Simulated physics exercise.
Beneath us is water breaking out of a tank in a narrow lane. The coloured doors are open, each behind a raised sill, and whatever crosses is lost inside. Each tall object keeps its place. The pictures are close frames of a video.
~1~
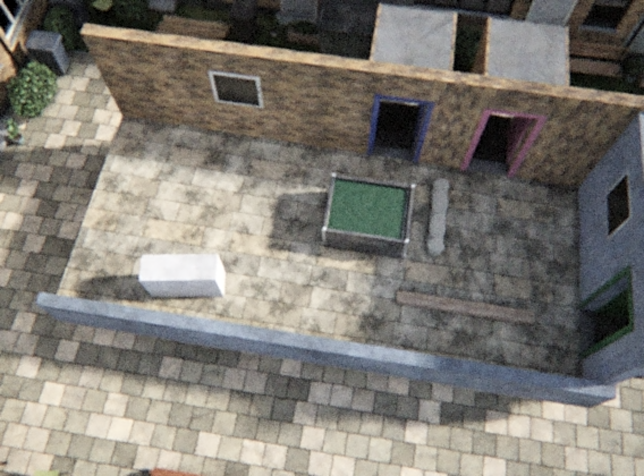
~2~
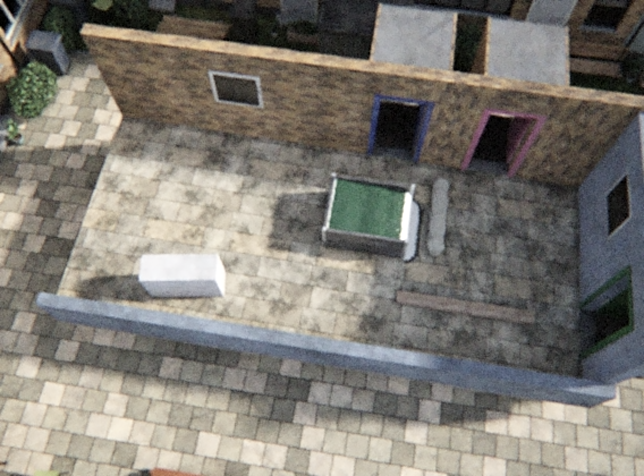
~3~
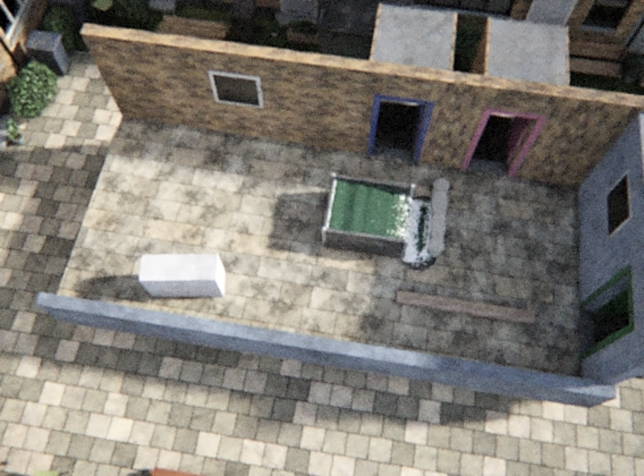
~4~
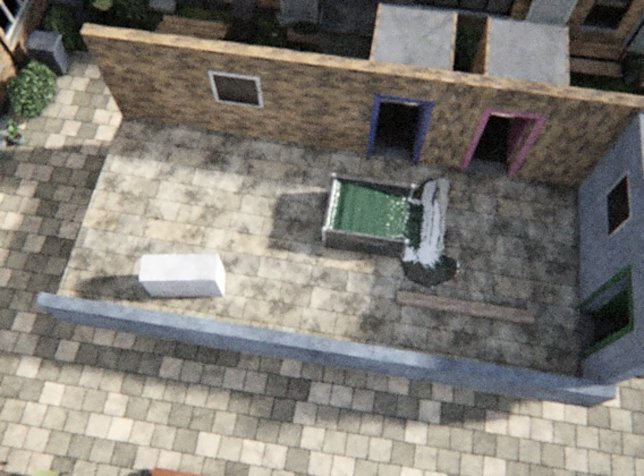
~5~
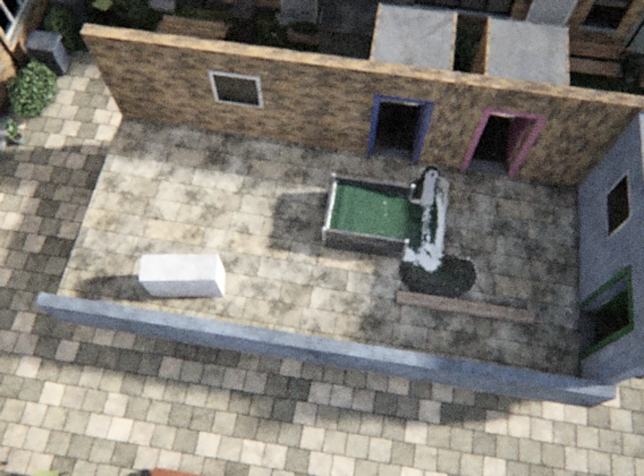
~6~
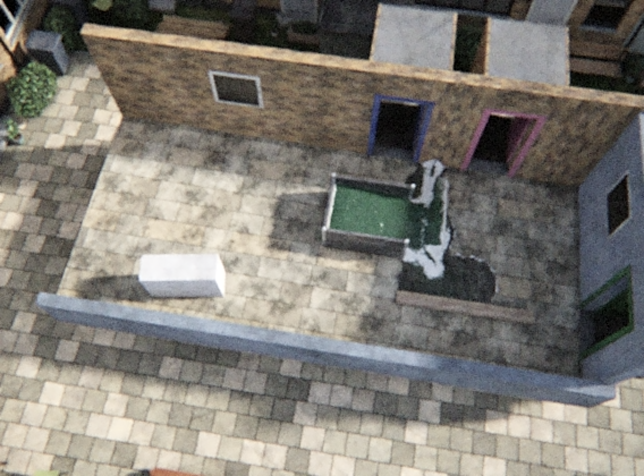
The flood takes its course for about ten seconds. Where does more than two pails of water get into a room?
The green door lets in more than two pails; the pink door lets in two pails or less; the blue door lets in more than two pails.
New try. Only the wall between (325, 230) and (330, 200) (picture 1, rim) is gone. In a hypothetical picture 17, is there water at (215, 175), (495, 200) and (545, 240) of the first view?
In the order given: Swamped, untouched and untouched.
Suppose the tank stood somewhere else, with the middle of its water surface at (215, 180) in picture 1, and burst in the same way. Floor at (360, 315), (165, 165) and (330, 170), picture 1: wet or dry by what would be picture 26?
I'd say swamped for the first, still dry for the second and swamped for the third.
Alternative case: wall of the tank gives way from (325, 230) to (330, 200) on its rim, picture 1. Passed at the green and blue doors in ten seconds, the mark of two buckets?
The green one ends up below, and the blue one ends up below.
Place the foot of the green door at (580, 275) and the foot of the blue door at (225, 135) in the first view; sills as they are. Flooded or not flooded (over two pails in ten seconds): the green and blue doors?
As it turns out, the green door spills past but the blue door keeps clear.
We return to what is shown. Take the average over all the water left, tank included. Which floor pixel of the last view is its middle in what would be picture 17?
Near pixel (438, 243).
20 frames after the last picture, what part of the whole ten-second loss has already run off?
I'd put it near 50 in a hundred.
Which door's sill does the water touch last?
Going by the pictures, I'd say the green one.
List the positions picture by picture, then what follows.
Still water in the open tank at (369, 209), in the first frame.
Water pours out at (405, 224) and has run to (408, 259), in the second frame.
The front is at (429, 200), out from the gap at (405, 225), in the third frame.
The front is at (452, 274), out from the gap at (405, 225), in the fourth frame.
Water pours out at (405, 226) and has run to (472, 280), in the fifth frame.
Water pours out at (405, 226) and has run to (480, 304), in the sixth frame.
A moment on, water covers 25 % of the floor; the green door not reached, the pink door wet at the sill, nothing in, the blue door under two buckets in.
Next, water covers 40 % of the floor; the green door under two buckets in, the pink door wet at the sill, nothing in, the blue door over two buckets in.
Then, water covers 40 % of the floor; the green door over two buckets in, the pink door wet at the sill, nothing in, the blue door over two buckets in.
Later, water covers 45 % of the floor; the green door far over two buckets in, the pink door wet at the sill, nothing in, the blue door far over two buckets in.
In the end, water covers 45 % of the floor; the green door far over two buckets in, the pink door wet at the sill, nothing in, the blue door far over two buckets in.
